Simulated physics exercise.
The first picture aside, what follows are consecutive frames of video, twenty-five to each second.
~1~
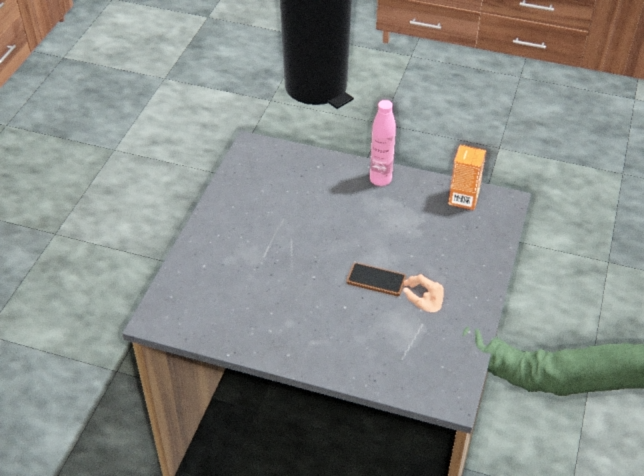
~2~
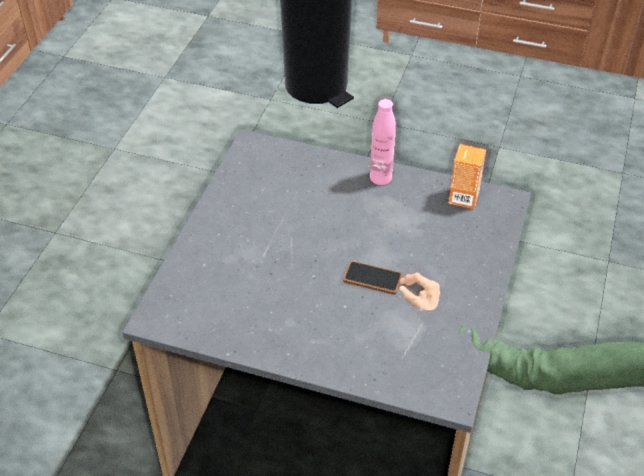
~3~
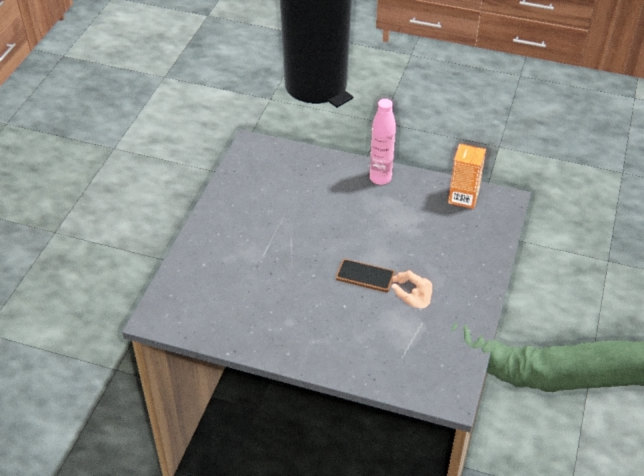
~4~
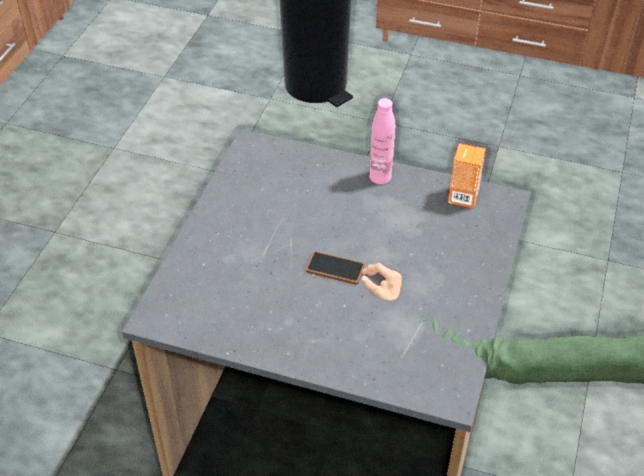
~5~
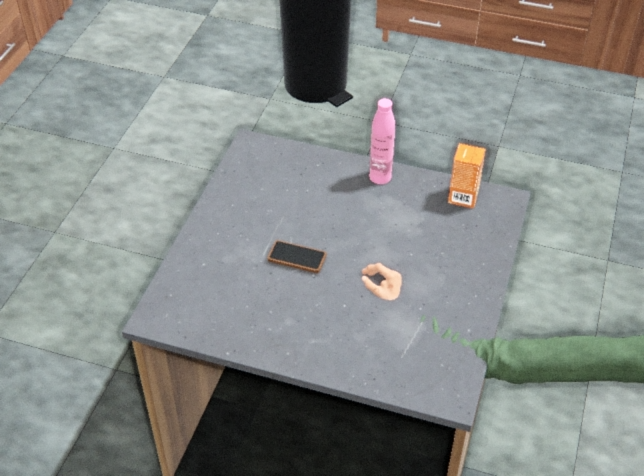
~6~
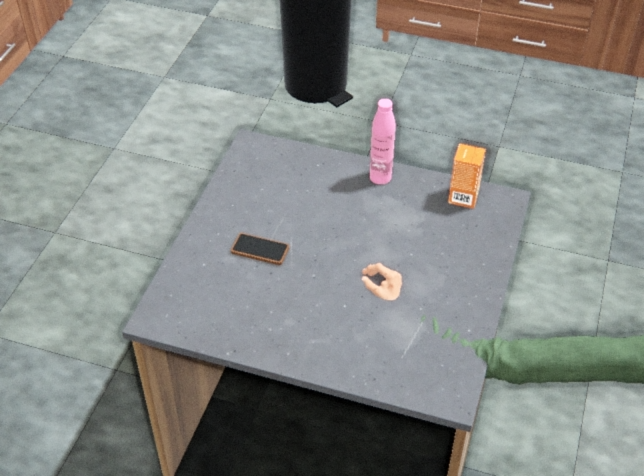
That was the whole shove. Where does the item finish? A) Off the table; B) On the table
Off the table (A).
Then, 0.20 s past the last view, brown phone now off the table.
Then, 0.50 s past the last view, things are still on the move.
Finally, off the table, brown phone.
